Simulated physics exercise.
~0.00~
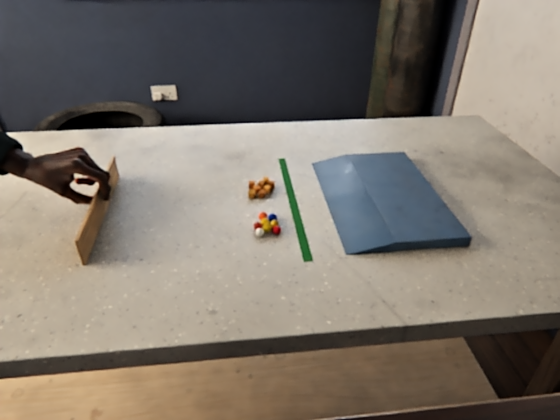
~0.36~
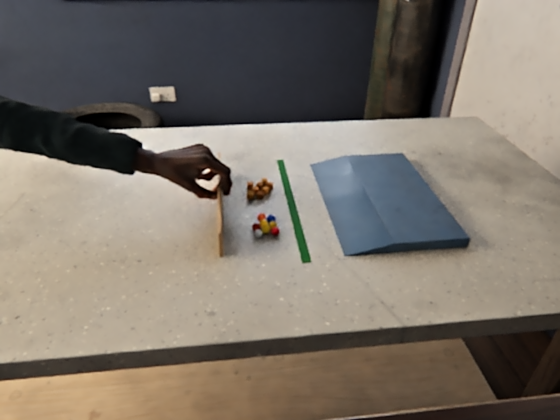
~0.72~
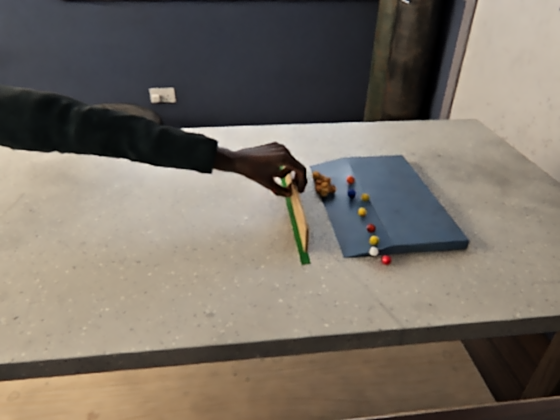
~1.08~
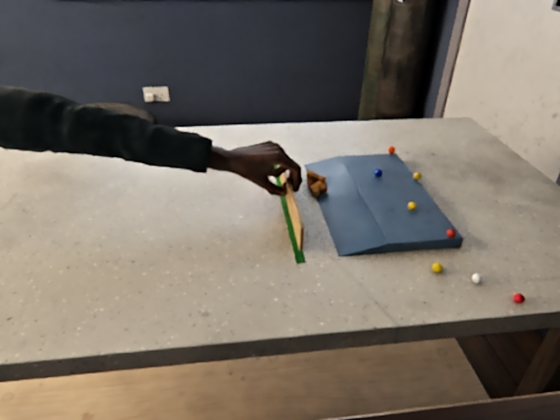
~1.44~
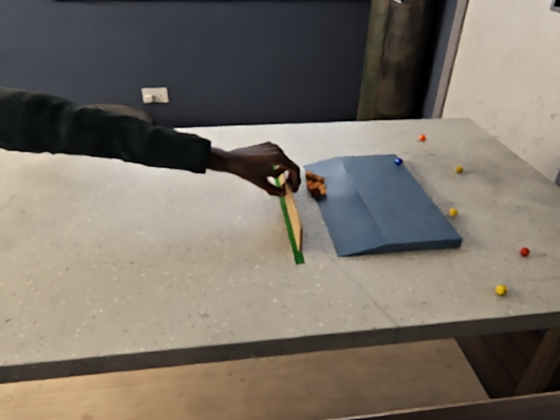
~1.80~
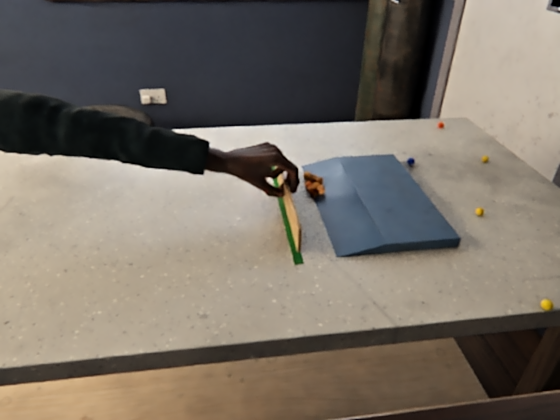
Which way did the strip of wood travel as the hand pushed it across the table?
The strip of wood travelled to the right, until it stopped at the green tape.
